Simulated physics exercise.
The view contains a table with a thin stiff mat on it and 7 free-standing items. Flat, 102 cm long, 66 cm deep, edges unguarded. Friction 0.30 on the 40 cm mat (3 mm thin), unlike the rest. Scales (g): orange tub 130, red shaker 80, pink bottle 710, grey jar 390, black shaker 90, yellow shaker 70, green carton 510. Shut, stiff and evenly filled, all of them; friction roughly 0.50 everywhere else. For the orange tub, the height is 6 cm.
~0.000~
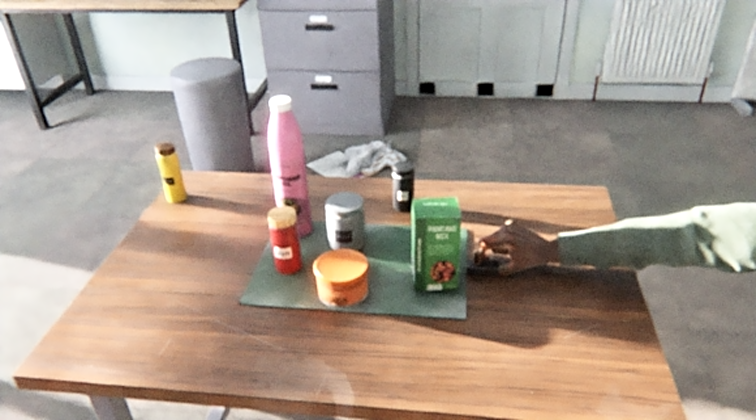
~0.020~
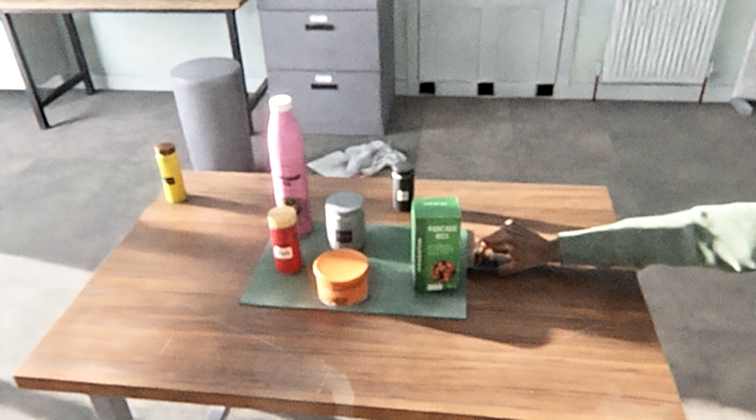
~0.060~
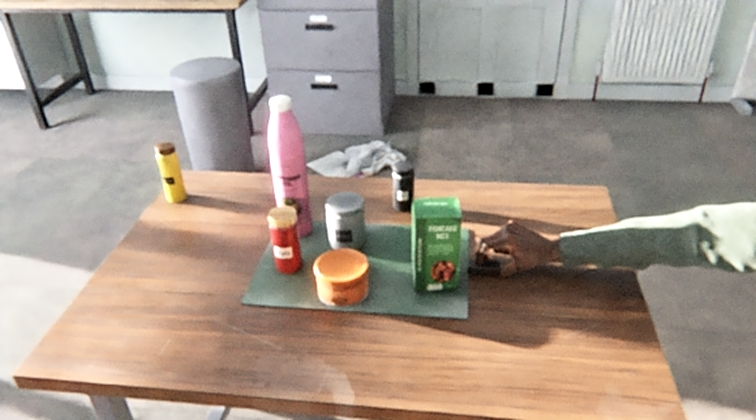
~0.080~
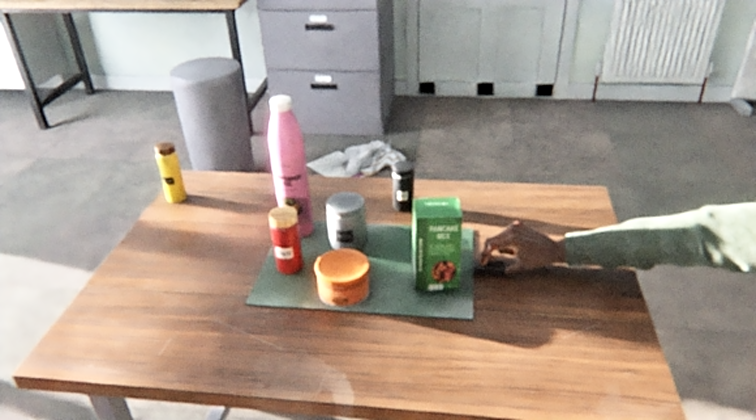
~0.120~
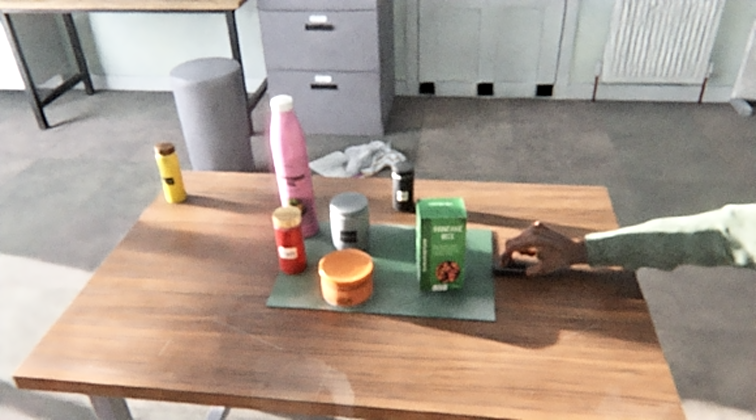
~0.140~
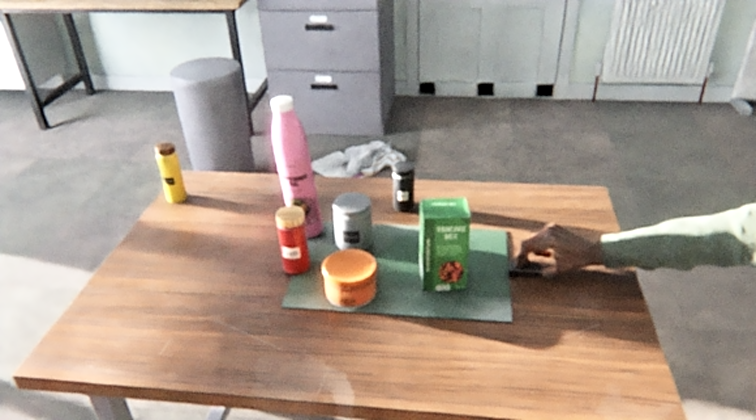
A green mat with several containers on it sliding slightly right across a wooden table as a hand pulls its edge.
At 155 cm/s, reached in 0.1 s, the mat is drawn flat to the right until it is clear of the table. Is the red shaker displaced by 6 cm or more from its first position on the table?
Look, it sits tight.
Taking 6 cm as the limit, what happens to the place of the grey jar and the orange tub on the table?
First the grey jar: It departs its position; then the orange tub: It departs its position.
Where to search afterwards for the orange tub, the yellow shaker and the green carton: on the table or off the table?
At the end the orange tub remains on its base, the yellow shaker remains on its base and the green carton leaves its base.
After 0.34 s, mat pulled 39 cm; red shaker leaning 9° near (306, 242); green carton slid 13 cm; orange tub slid 12 cm.
After 0.64 s, mat pulled 85 cm; green carton now off the table; red shaker slid 3 cm near (302, 242); orange tub slid 13 cm.
At rest (2.5 s), off the table, green carton; not toppled but over 6 cm from the start, orange tub and grey jar; the other 4 in place, give or take 6 cm. Seen from the same camera at the end, red shaker near (301, 243).
